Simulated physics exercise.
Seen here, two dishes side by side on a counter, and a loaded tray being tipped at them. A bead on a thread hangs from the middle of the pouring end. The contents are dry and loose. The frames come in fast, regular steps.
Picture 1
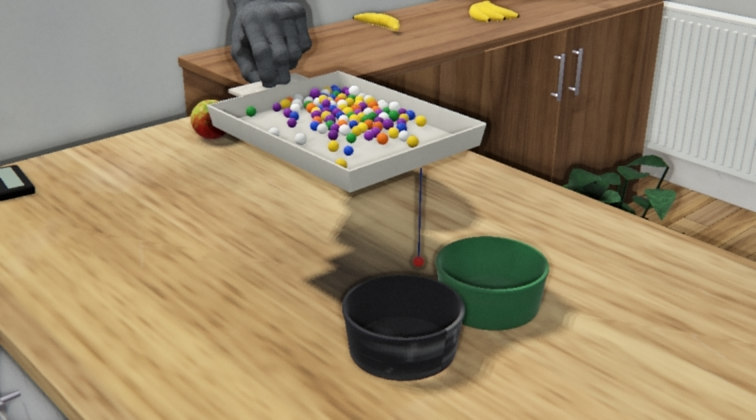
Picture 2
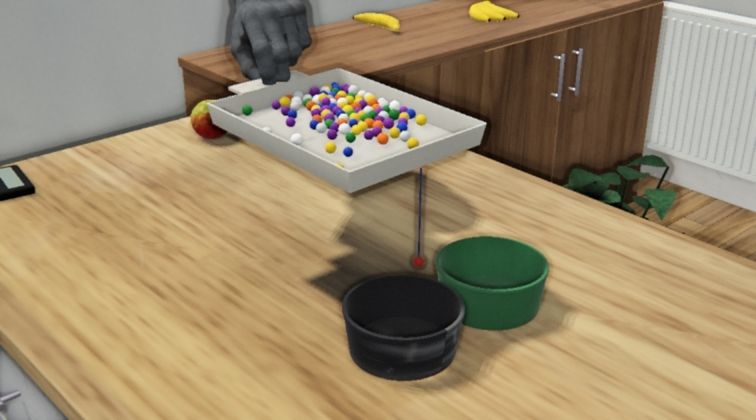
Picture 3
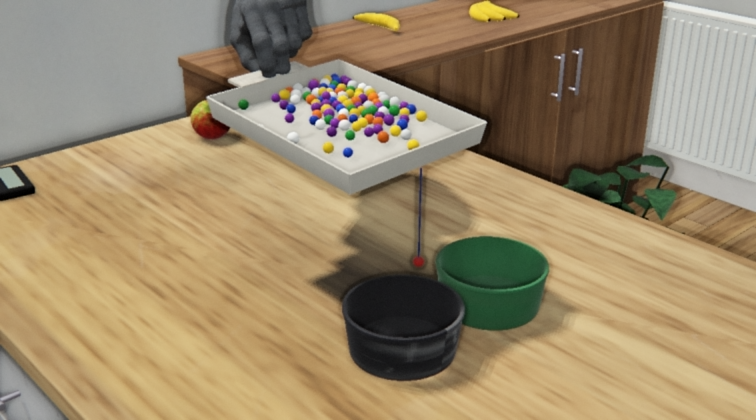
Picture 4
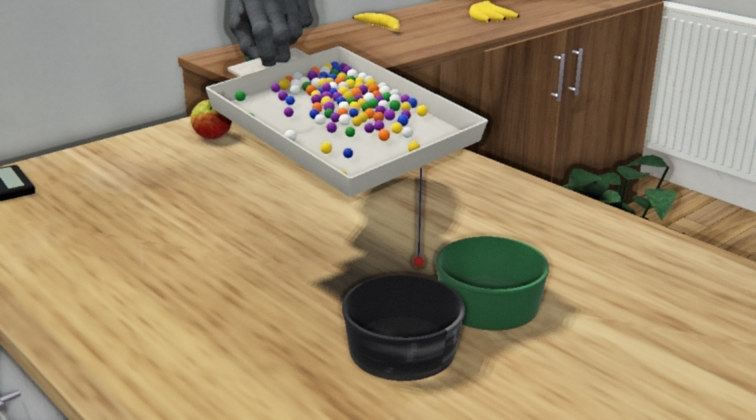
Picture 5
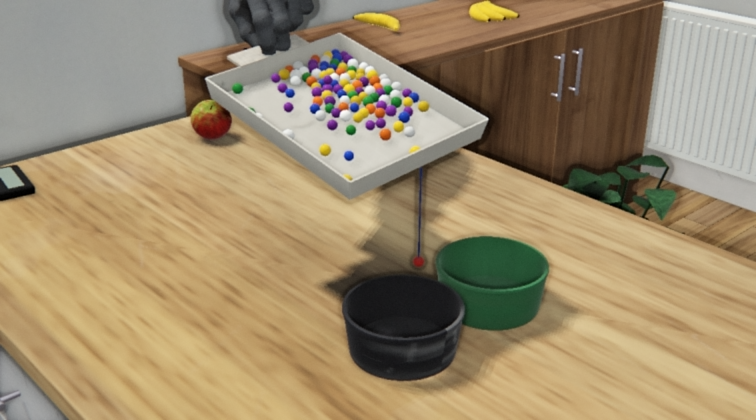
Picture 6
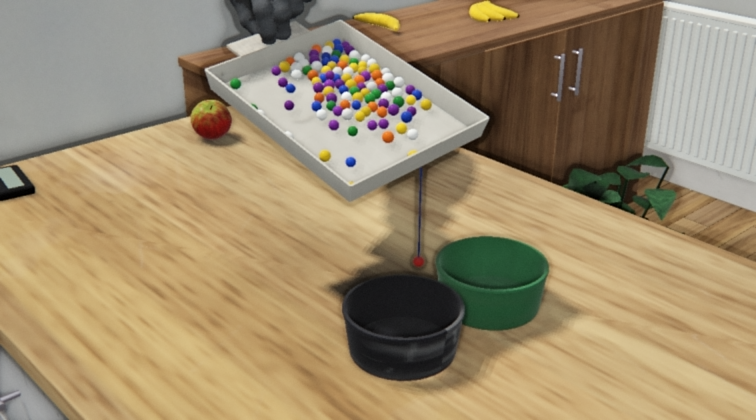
White tray of colourful beads tilting steadily as a dark gripper raises its far end, the beads shifting above black and green bowls.
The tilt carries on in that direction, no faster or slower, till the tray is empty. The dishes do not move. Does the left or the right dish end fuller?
More goes to the left dish.
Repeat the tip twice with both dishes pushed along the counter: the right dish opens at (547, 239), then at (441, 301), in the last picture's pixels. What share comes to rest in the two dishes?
About 0 and 40 per cent.
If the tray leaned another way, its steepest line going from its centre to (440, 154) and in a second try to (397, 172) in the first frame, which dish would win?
One: Right. Two: The dish on the left.
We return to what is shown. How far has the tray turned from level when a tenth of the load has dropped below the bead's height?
Near 70 degrees.
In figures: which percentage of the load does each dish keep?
For the left dish some 80 %, for the right dish some 0 %.
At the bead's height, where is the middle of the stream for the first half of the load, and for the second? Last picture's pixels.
Around (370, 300) and then (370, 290).
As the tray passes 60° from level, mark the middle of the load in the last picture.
Around (370, 166).
Soon, tray tipped steeply; nearly all on the tray; a small part in the left dish; a stray few outside both; a stray few in the air.
A while on, tray tipped right over; about a quarter on the tray; about half in the left dish; a small part outside both; a small part in the air.
Towards the end, tray tipped past a quarter turn; most in the left dish; about a quarter outside both.
Finally, tray tipped past a quarter turn; most in the left dish; none in the right dish; about a quarter outside both.
